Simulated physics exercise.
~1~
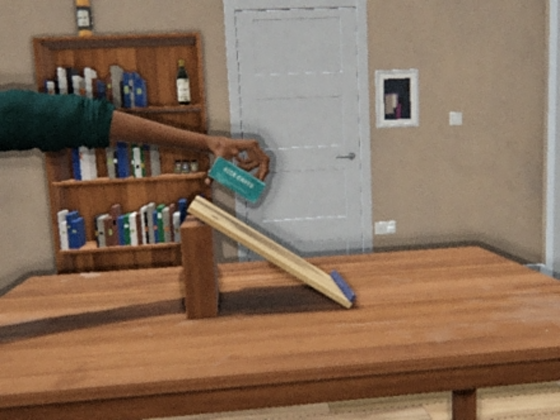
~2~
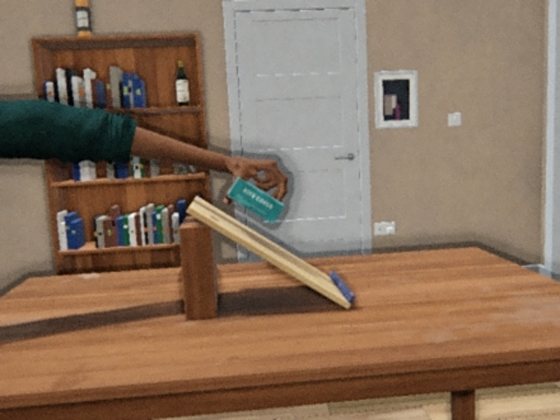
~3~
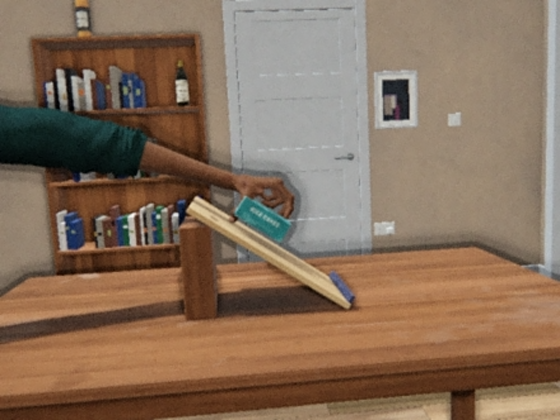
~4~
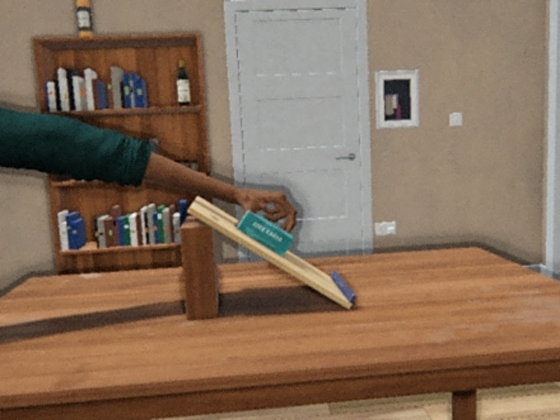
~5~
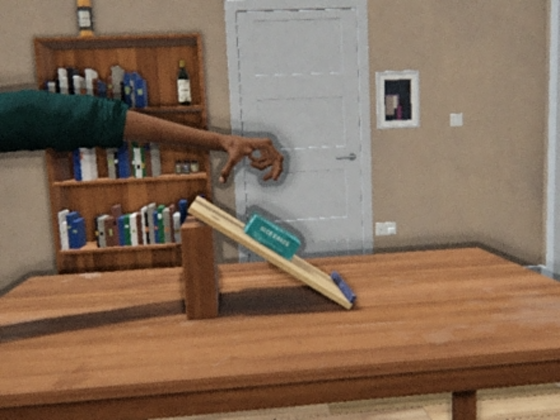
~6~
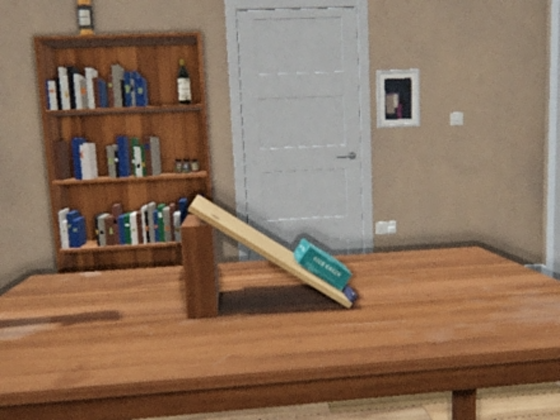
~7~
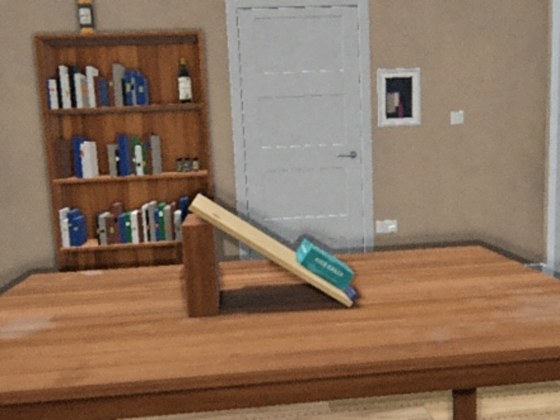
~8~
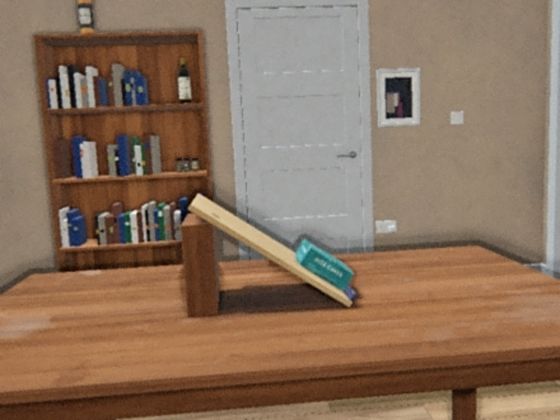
A turquoise packet, released by a hand, slides down a tilted board and stops near its bottom.
